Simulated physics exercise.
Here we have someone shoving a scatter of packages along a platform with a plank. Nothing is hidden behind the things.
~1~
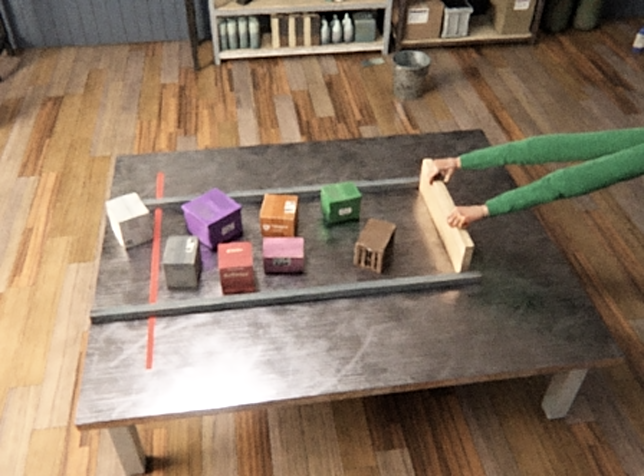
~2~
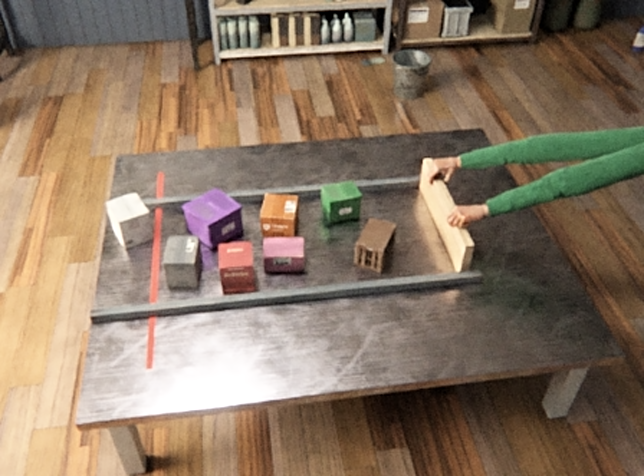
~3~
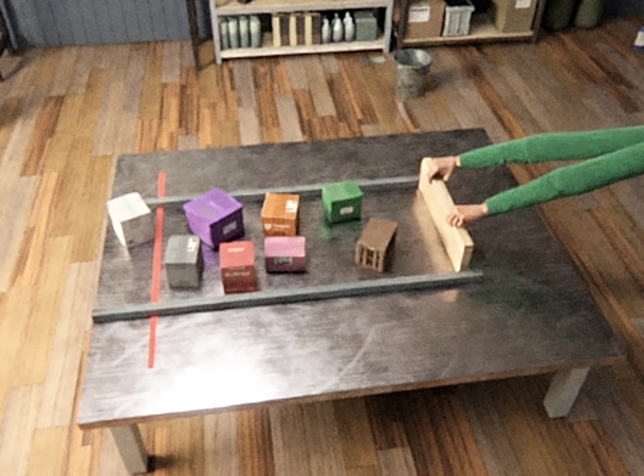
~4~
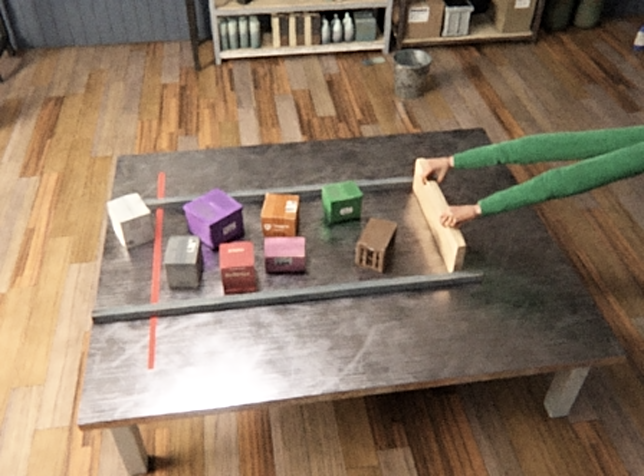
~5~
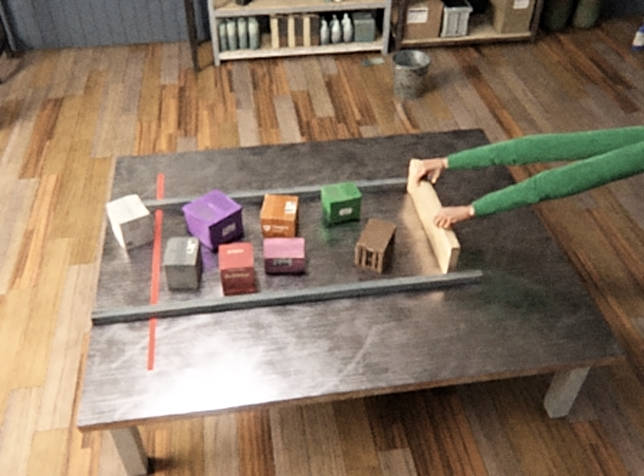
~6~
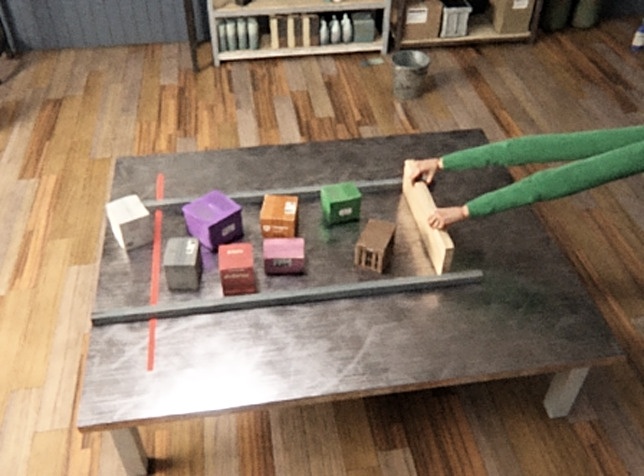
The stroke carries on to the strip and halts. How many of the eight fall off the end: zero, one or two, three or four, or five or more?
As it turns out, the number that fall off is three or four.
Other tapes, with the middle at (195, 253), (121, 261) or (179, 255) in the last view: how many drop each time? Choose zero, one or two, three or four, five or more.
In that order: One to two; more than four; 3 or 4.
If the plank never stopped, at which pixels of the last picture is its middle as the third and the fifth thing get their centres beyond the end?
About (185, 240), then (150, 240).
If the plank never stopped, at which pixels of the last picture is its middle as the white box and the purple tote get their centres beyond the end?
At (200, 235) for the white box; at (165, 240) for the purple tote.
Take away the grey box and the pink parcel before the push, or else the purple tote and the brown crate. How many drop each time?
2 in the first case, 1 in the second.
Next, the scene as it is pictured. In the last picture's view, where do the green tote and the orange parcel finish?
The green tote stops around (138, 216); the orange parcel around (129, 245).
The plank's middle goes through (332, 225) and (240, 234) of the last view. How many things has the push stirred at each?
First 3, then 8.
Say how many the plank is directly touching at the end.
3 of them.
Early on, none off yet; white box at rest near (131, 223); grey box at rest near (184, 263); purple tote at rest near (214, 220).
A while later, none off yet; white box at rest near (131, 223); grey box travelled a little near (162, 262); purple tote travelled about its own width near (180, 228).
Further along, none off yet; white box travelled about its own width near (105, 218); grey box travelled well along near (103, 264); purple tote travelled well along near (136, 235).
Finally, the number that fall off is three or four; lost, red box, purple tote, grey box and white box.
